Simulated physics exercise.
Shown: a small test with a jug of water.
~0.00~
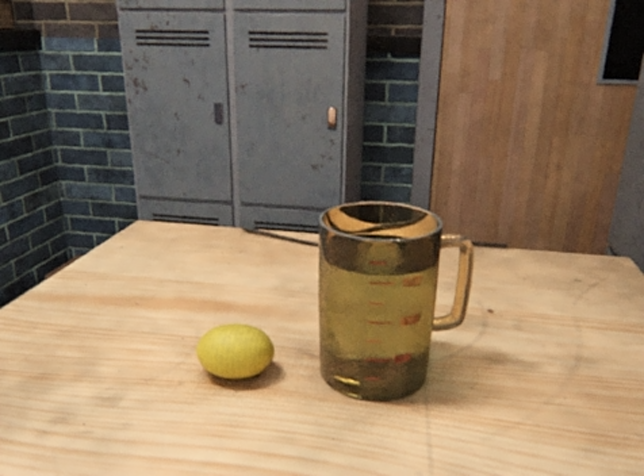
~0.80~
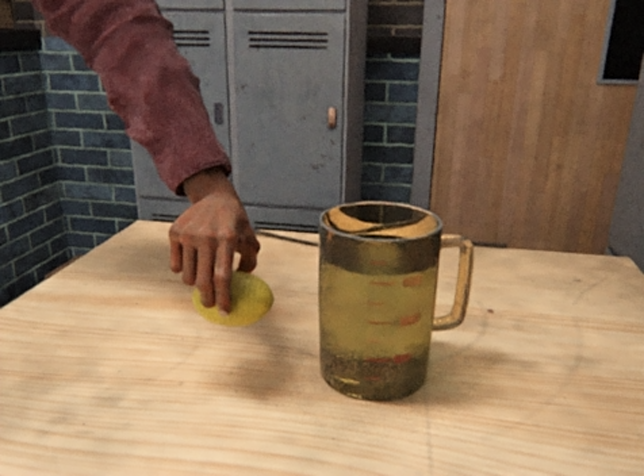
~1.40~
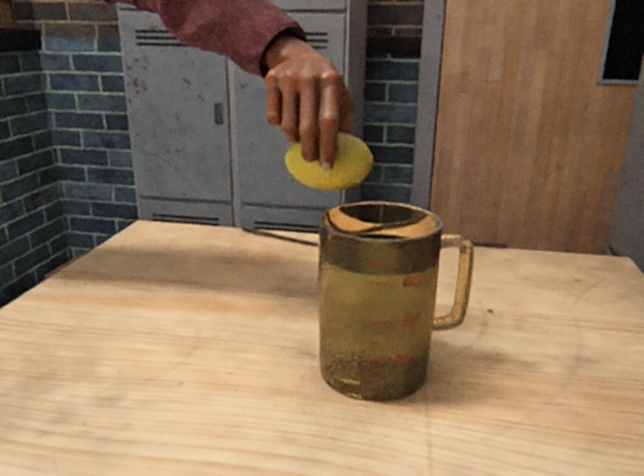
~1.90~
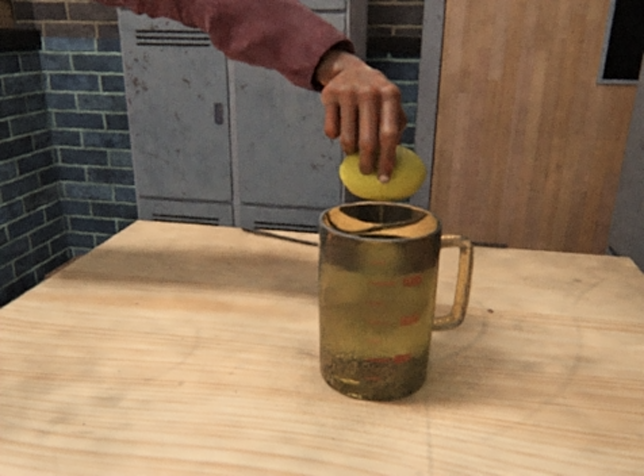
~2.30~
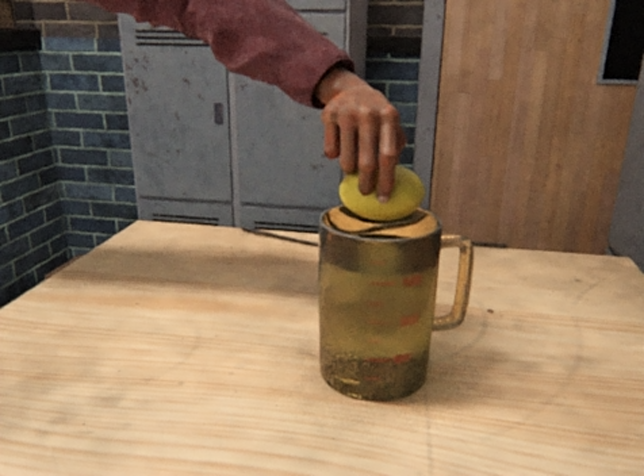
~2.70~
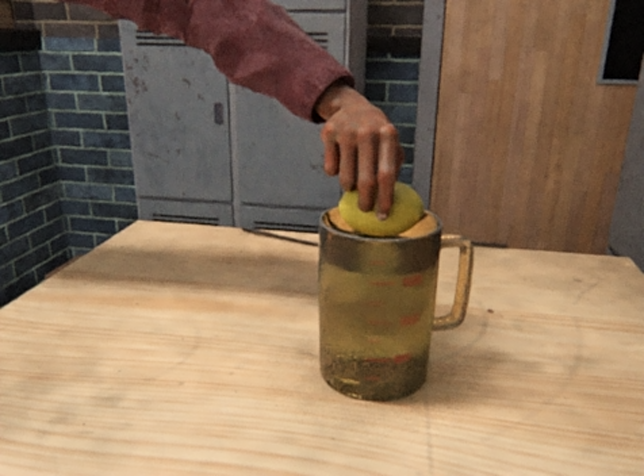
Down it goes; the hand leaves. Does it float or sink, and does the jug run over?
Well, it does not go down, and as for the jug, it manages without spilling.
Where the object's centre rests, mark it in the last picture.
(379, 257), more or less.
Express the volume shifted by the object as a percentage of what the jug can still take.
About 40 percent.
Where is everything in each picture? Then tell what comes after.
The lemon lies on the top at (236, 351); jug (377, 295) about three quarters full, in the first frame.
A hand picks up the lemon at (233, 299); jug about three quarters full, surface at (379, 253), in the second frame.
The lemon is carried over at (329, 161); jug (377, 295) about three quarters full, in the third frame.
The lemon is above the jug at (383, 173); jug about three quarters full, surface at (379, 253), in the fourth frame.
The lemon comes down at (382, 192); jug (377, 295) about three quarters full, in the fifth frame.
The lemon is just over the surface at (381, 208); jug about three quarters full, surface at (379, 253), in the sixth frame.
By 3.0 s, the lemon enters the water; the jug is about three quarters full.
By 3.4 s, the lemon comes up again; the jug is nearly full.
By 5.0 s, the lemon rides on the surface; the jug is nearly full; the top is dry.
